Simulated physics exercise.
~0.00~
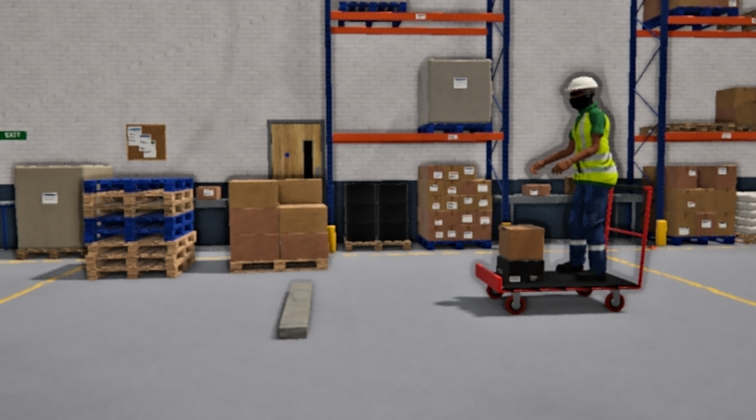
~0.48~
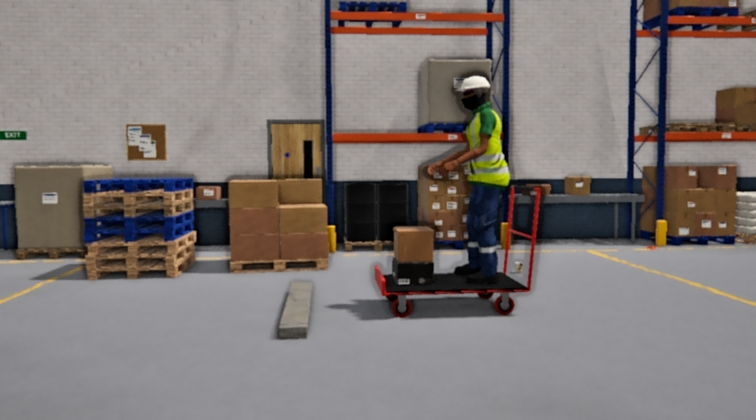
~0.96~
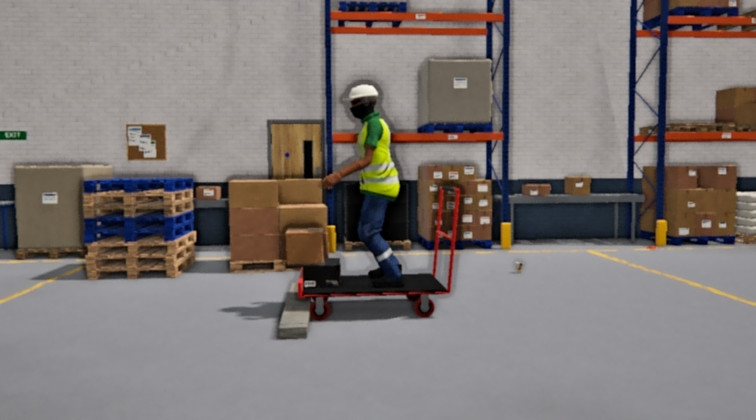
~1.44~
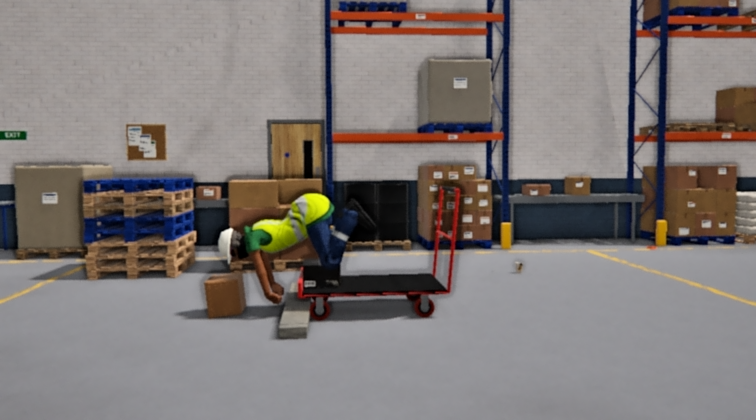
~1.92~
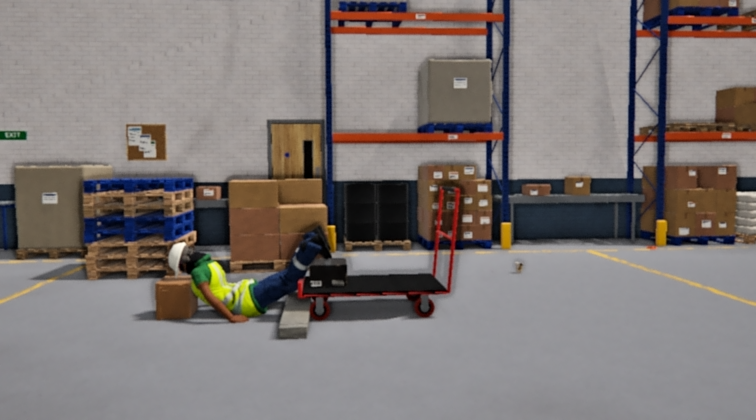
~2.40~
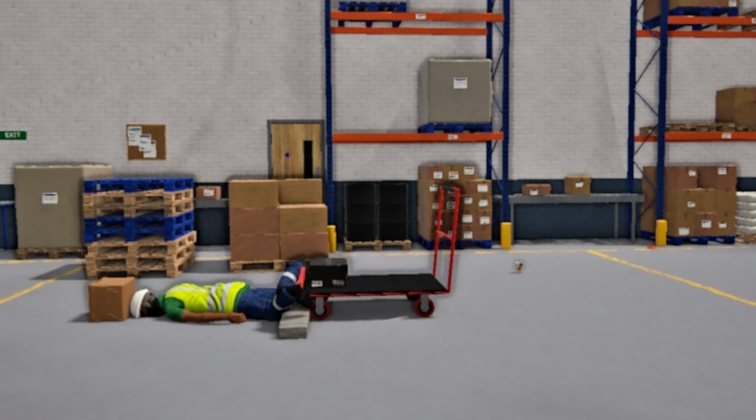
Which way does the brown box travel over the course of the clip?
The brown box travels to the left, first riding on the cart and then flying off its front and ending on the floor beyond the kerb.
At first, a worker in a white helmet and yellow vest stands on a red-framed cart rolling left through a warehouse, with a brown box stacked on a black one ahead of them. The cart reaches a low grey kerb and stops, while the brown box flies off the front. The worker's knees bend, and they pitch headfirst over the front edge with arms reaching down. They tumble onto their back, legs raised toward the deck. Finally, they lie on the floor beyond the cart, head beside the brown box, while the black box remains aboard.
